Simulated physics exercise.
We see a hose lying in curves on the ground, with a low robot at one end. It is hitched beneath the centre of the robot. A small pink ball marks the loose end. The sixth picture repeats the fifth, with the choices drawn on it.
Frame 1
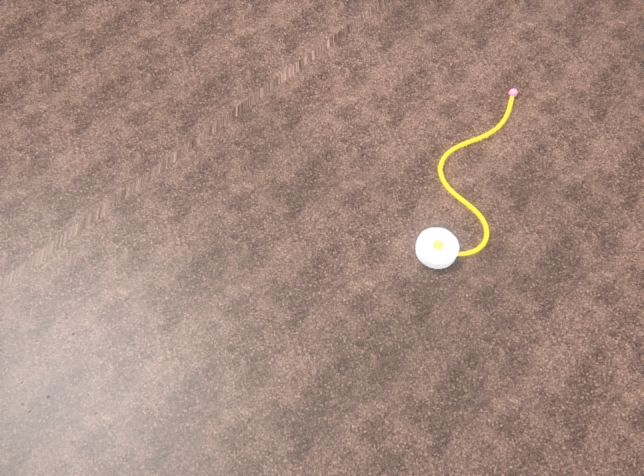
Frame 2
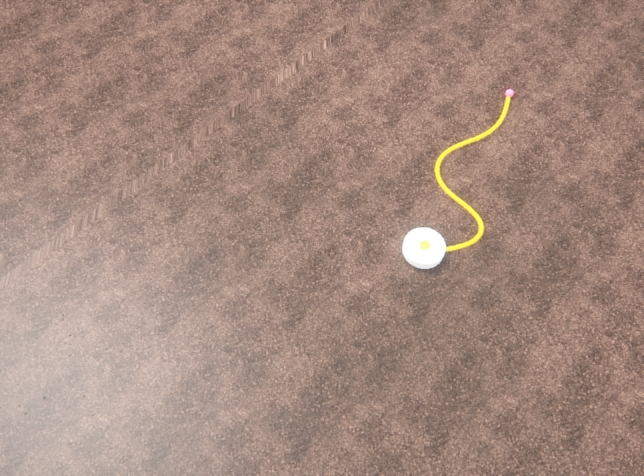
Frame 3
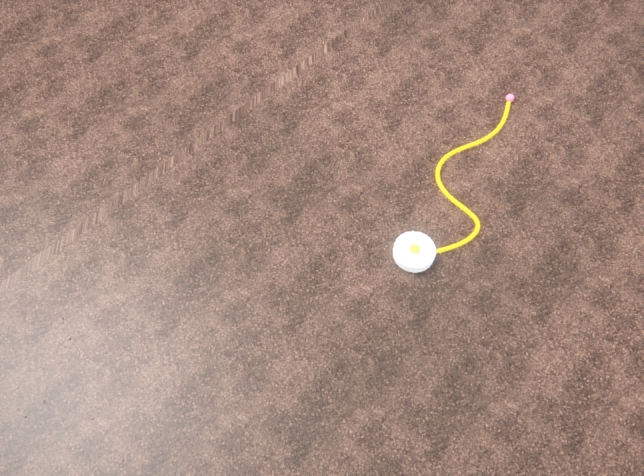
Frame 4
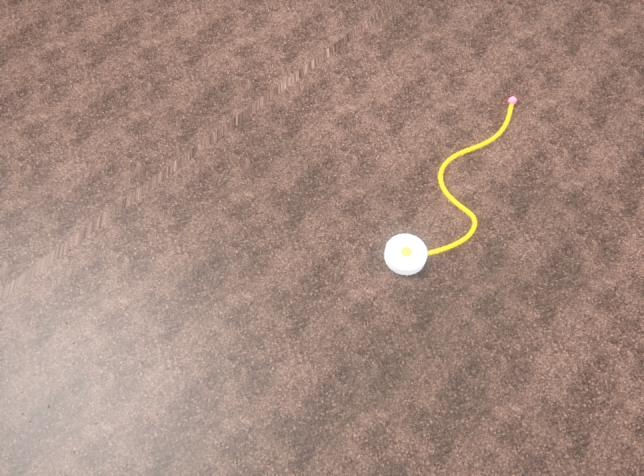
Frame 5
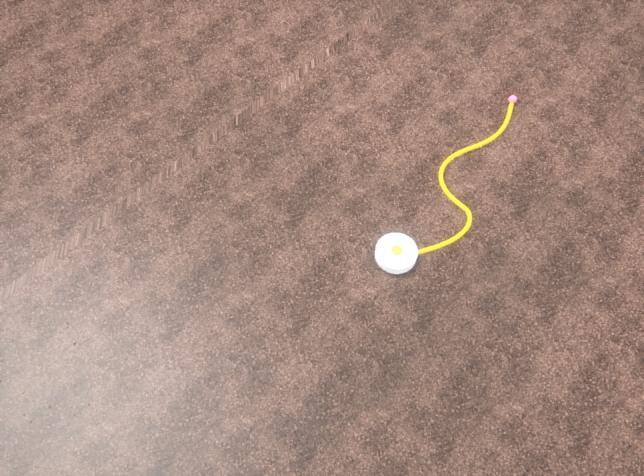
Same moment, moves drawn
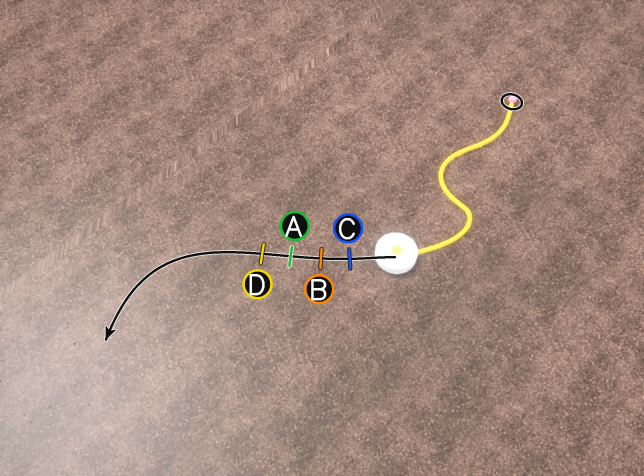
To begin with, a round white robot sits on brown, speckled ground, with a yellow hose curving up and right from it to a pink tip. The robot then slides a short way left, drawing the nearest bend of the hose along and flattening it slightly, while the far end barely shifts.
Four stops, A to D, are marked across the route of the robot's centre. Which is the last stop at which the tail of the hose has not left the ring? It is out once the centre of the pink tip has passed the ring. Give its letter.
It should halt at B.
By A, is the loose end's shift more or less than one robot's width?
Less.
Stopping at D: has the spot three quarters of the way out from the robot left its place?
Yes.
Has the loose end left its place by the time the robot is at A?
Yes.
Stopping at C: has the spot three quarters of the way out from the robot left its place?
No.
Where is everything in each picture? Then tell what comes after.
The first picture shows robot (437, 249); free end (513, 93).
The second picture shows robot (424, 249); free end (510, 94).
The third picture shows robot (414, 252); free end (510, 98).
The fourth picture shows robot (405, 255); free end (513, 101).
The fifth picture shows robot (396, 254); free end (513, 100).
On the marked copy, A at (291, 256); B at (321, 258); C at (350, 259); D at (262, 254); the ring at (512, 102); the route from (395, 257) via (234, 252) to (106, 340).
Following B. Soon after the start, robot (371, 255), middle of the hose (441, 178), free end (513, 100).
Later, robot (343, 256), middle of the hose (442, 179), free end (513, 100).
In the end, robot (321, 255), middle of the hose (440, 184), free end (512, 101); the free end is still in its ring.
As for the rest, A drags the free end to (507, 114); C is safe but short; D drags the free end to (497, 125).
